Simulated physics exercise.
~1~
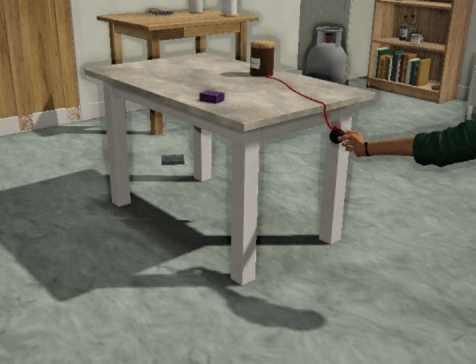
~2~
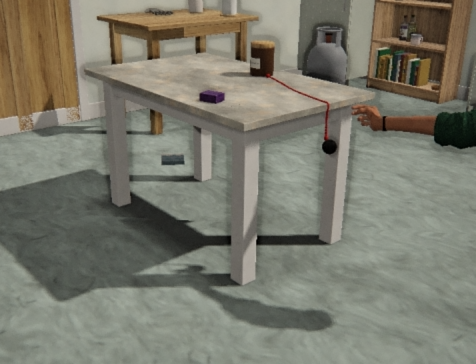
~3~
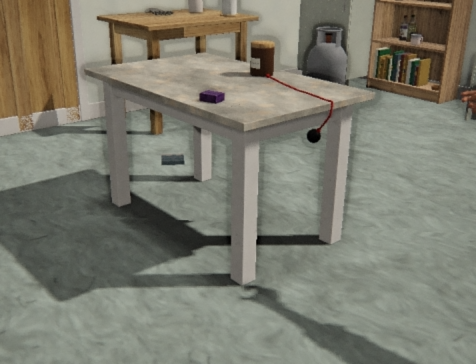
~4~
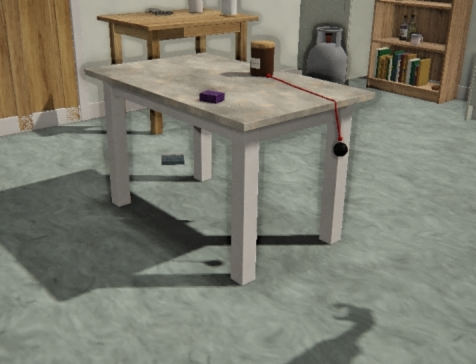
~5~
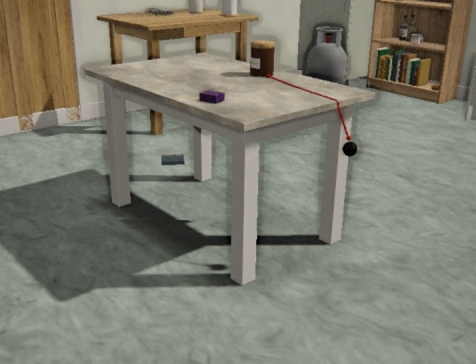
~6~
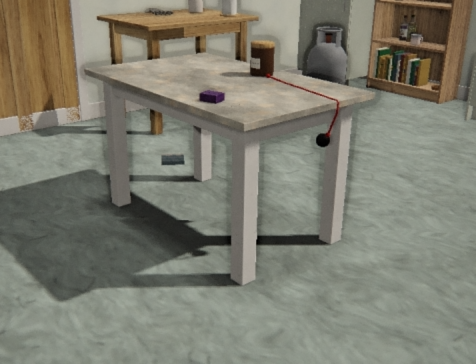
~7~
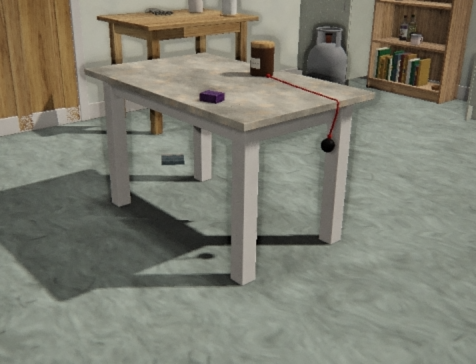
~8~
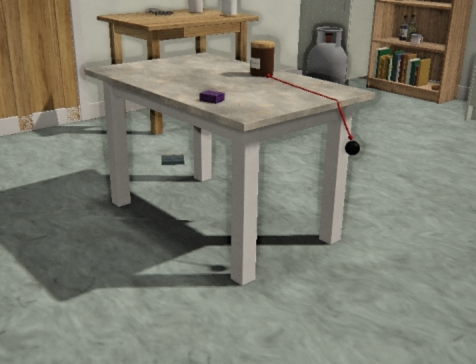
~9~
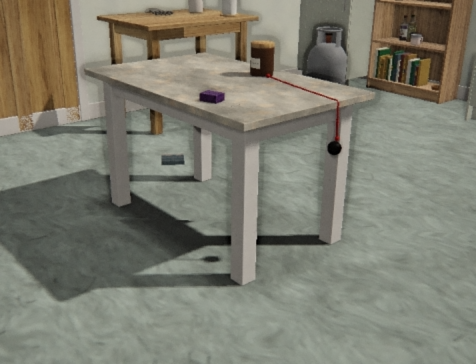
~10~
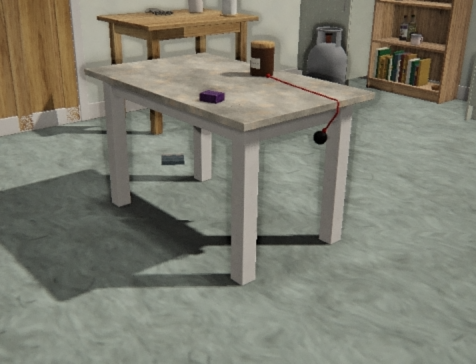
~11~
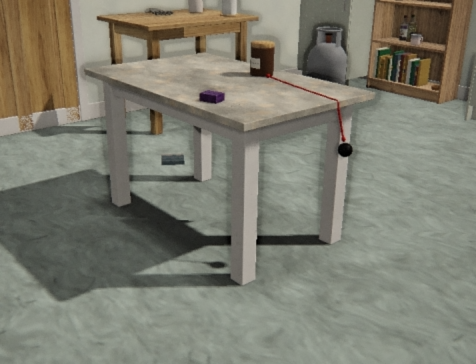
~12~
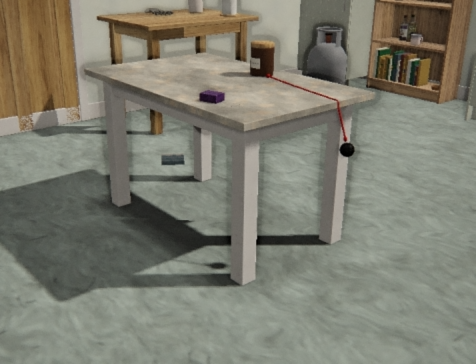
A pale, stone-topped table with white legs stands on a grey-green floor, seen from slightly above by a still camera, with a wooden side table, a grey gas bottle and a bookcase behind it. A purple box sits near the middle of the top, and a brown canister near the back has a red cord running from it over the right end. A hand at the right holds a black ball on the cord, then lets go and withdraws. The ball drops, swings left, then sways right and left repeatedly. It ends dangling off the table, while canister and box stay put.
